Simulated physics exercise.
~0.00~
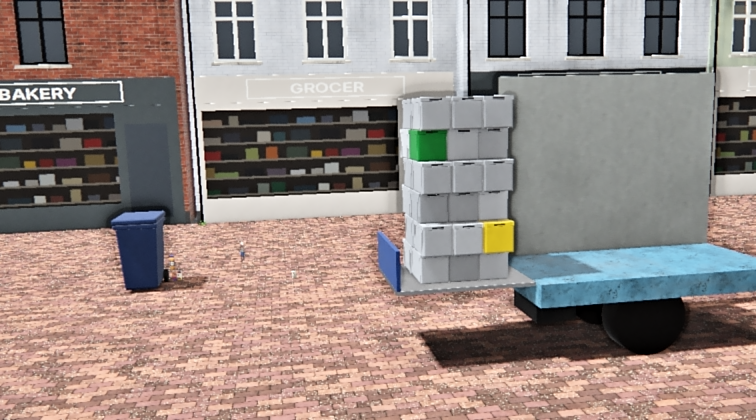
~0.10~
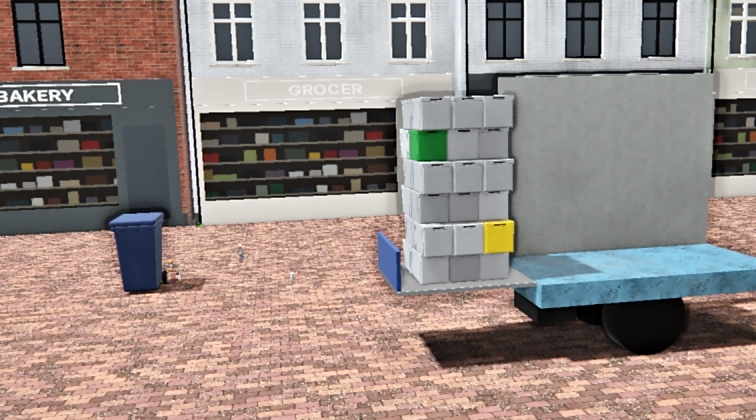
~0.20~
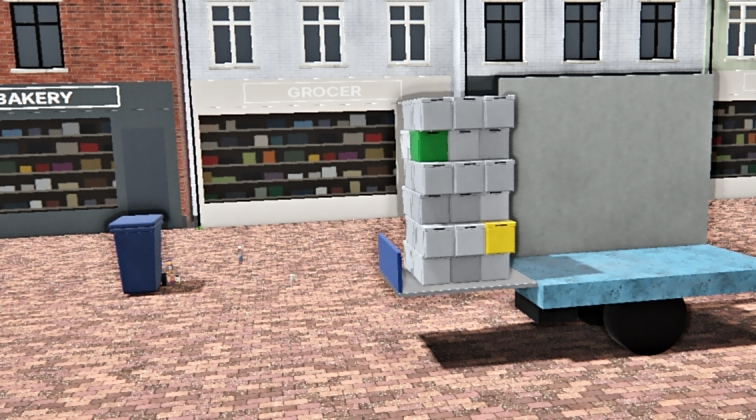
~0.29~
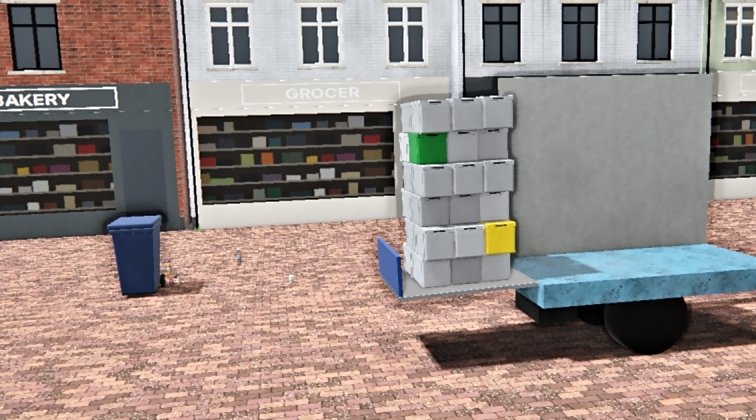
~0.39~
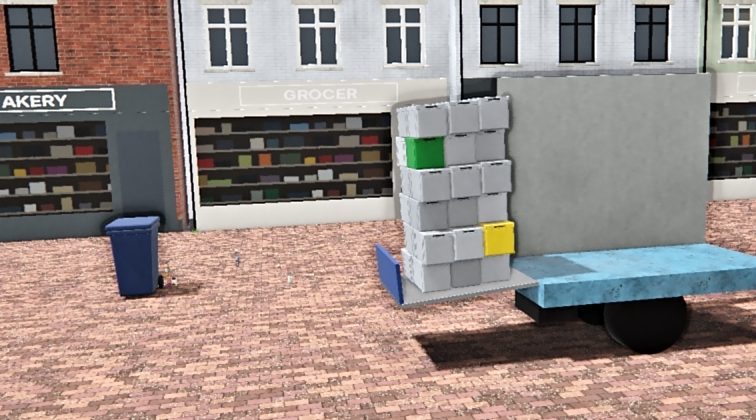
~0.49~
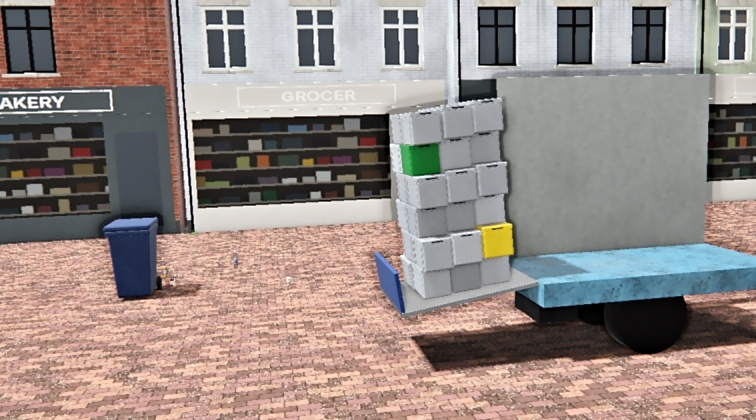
A lorry's tail lift stands level, then dips at its outer end, the tall stack of grey totes leaning left with it.
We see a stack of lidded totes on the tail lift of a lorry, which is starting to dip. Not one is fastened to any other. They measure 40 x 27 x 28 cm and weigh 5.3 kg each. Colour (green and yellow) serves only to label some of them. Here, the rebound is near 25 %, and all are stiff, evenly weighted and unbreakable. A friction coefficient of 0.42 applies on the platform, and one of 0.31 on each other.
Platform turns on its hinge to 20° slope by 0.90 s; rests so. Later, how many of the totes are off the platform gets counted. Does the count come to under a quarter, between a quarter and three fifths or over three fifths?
It comes to from a quarter to three fifths.
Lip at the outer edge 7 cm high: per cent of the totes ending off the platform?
90 %.
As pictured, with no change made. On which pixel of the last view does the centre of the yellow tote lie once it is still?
About pixel (463, 256).
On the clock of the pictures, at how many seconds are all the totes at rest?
Somewhere close to 3.5 s.
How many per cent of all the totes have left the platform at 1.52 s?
50 per cent.
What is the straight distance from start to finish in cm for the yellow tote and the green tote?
Yellow: About 40 cm, green: About 280 cm.
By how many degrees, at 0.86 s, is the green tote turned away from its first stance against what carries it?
Roughly 5°.
After 0.86 s, slope 20°; none of the 36 totes off the platform, 34 disturbed; green tote 6° from how it stood; yellow tote 4° from how it stood.
After 1.52 s, slope 20°; 18 of the 36 totes off the platform; green tote on its side; yellow tote 26° from how it stood.
In the end (3.8 s), slope 20°; 18 of the 36 totes off the platform; green tote upside down; yellow tote 26° from how it stood. That is 50 per cent. From the last view, middles, green tote near (217, 364), yellow tote near (463, 256).
